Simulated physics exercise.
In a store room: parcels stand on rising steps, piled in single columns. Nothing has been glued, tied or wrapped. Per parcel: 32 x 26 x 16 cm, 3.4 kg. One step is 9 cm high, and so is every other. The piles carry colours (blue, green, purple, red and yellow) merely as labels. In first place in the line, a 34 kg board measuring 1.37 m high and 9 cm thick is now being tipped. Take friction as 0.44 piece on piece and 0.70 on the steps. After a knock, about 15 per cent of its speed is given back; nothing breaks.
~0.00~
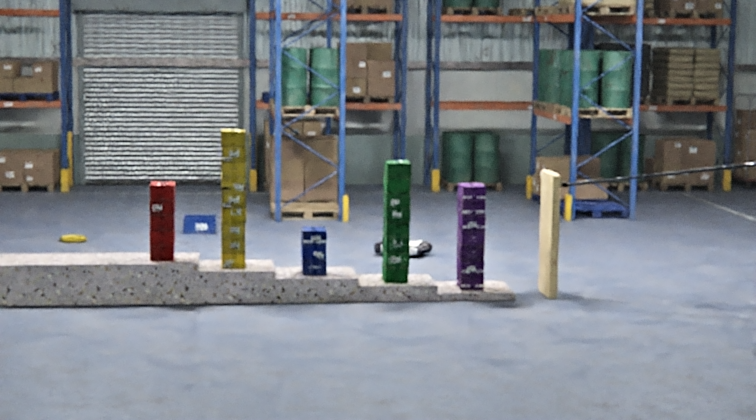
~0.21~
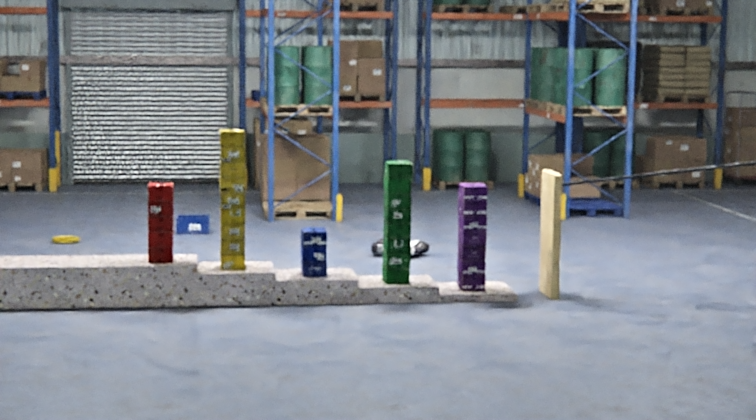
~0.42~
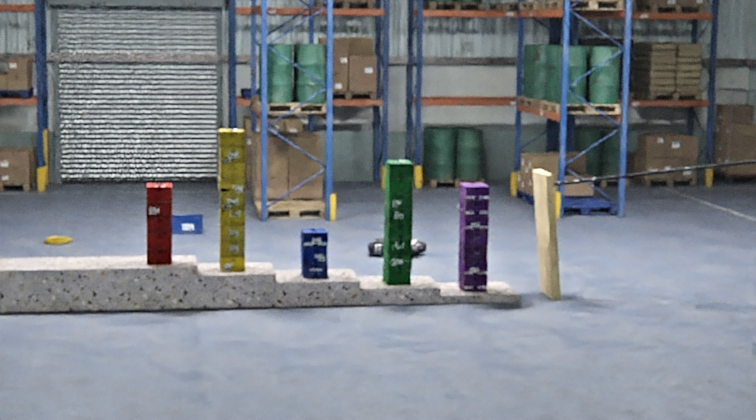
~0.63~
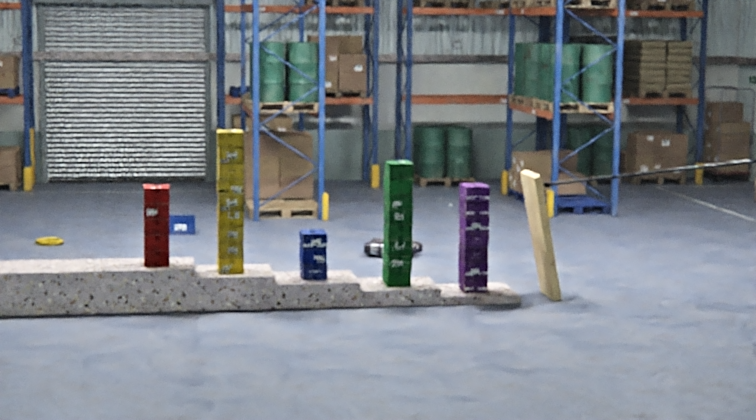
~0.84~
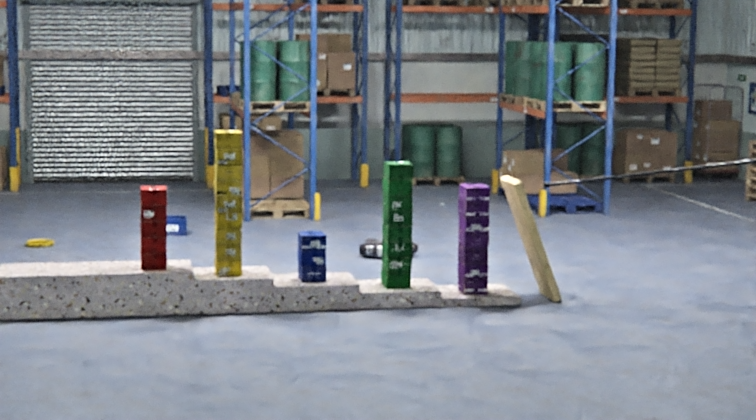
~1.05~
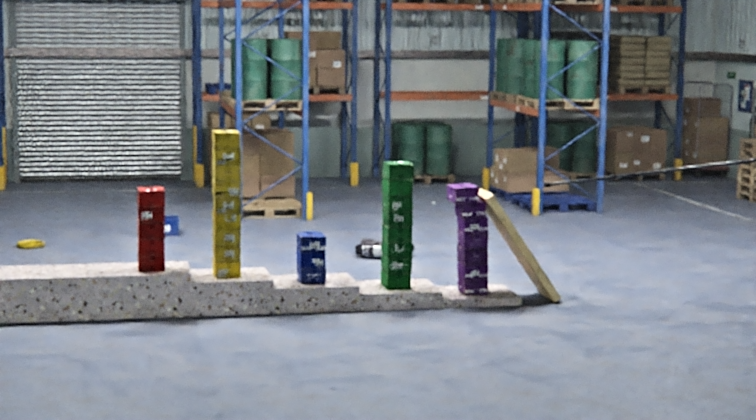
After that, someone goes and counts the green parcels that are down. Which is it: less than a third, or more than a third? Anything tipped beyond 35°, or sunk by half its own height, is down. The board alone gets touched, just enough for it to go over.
It is more than a third.
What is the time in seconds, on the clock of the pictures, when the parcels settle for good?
Near 3.5 s.
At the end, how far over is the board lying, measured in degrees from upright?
Roughly 70 degrees off upright.
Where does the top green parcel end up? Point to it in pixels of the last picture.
In the final image its middle is around (255, 263).
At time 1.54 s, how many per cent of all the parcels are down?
20 %.
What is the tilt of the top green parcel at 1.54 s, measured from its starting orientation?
About 0 degrees.
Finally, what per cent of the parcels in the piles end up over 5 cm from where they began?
The shifted ones make up 50 per cent.
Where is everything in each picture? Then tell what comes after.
In the first picture (pixels give the middle of a visible side; the camera moves round a little), pole end (566, 185) 9 cm short, board 0° from upright; top green parcel (399, 171); top purple parcel (474, 194); none of the others has stirred.
In the second picture, pole end 4 mm in, board 0° from upright; top green parcel (400, 171).
In the third picture, pole end 10 cm in, board 5° from upright; top green parcel (402, 171); none of the others has stirred.
In the fourth picture, pole end (548, 185) 16 cm in, stopped, board 11° from upright; top green parcel (402, 171); none of the others has stirred.
In the fifth picture, pole end (548, 185) 16 cm in, stopped, board 21° from upright; top green parcel (401, 172); none of the others has stirred.
In the sixth picture, pole end (549, 185) 16 cm in, stopped, board 35° from upright; top green parcel (402, 172); top purple parcel (468, 196) 13 cm from its place; movement in 3 of them.
After 1.54 s, board 61° from upright; none of the 8 green parcels down (6 of 32 in all colours); top green parcel 6 cm from its place; top purple parcel 31° from how it stood, 12 cm lower.
After 2.34 s, board 70° from upright; 8 of the 8 green parcels down (14 of 32 in all colours); top green parcel 58° from how it stood, 35 cm lower; top purple parcel 11° from how it stood, 32 cm lower.
In the end (3.8 s), board 70° from upright; 8 of the 8 green parcels down (15 of 32 in all colours); top green parcel on its side; top purple parcel on its side. That is 100 per cent. From the last view, middles, top green parcel near (255, 263), top purple parcel near (358, 242).
